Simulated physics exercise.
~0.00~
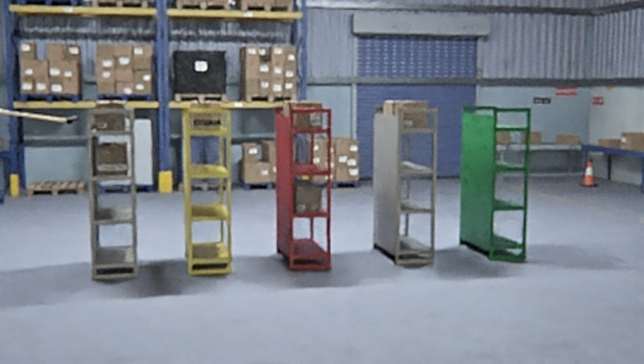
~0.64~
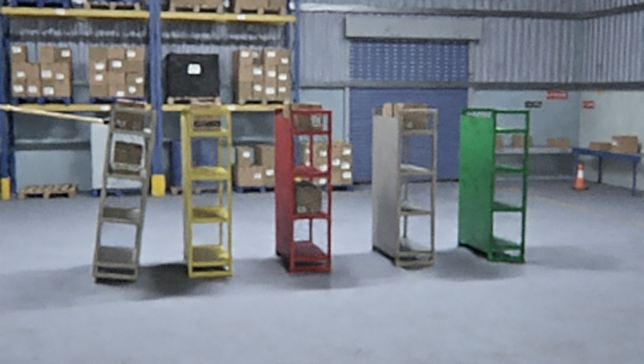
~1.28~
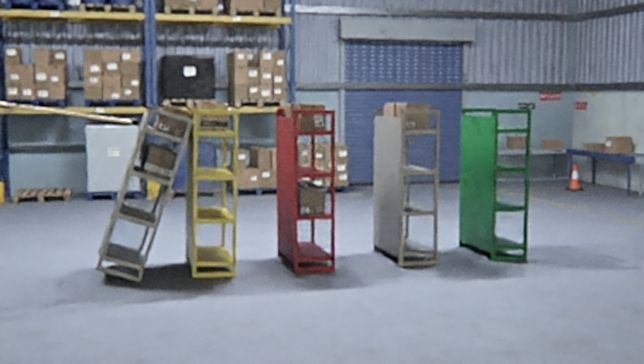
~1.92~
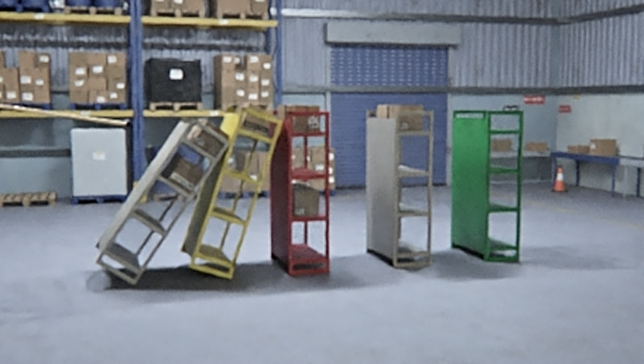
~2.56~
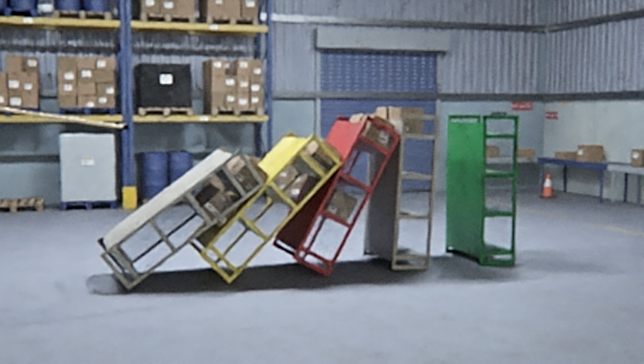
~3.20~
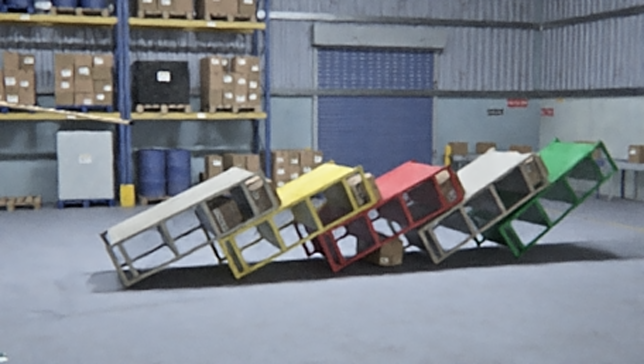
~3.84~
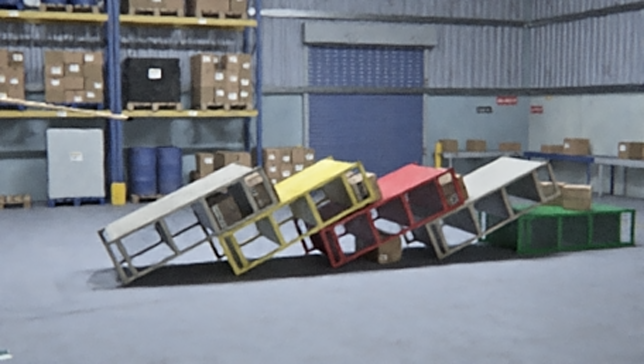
Five metal racks toppling rightward one after another in a warehouse, four ending slumped in a leaning row, the green lying flat.
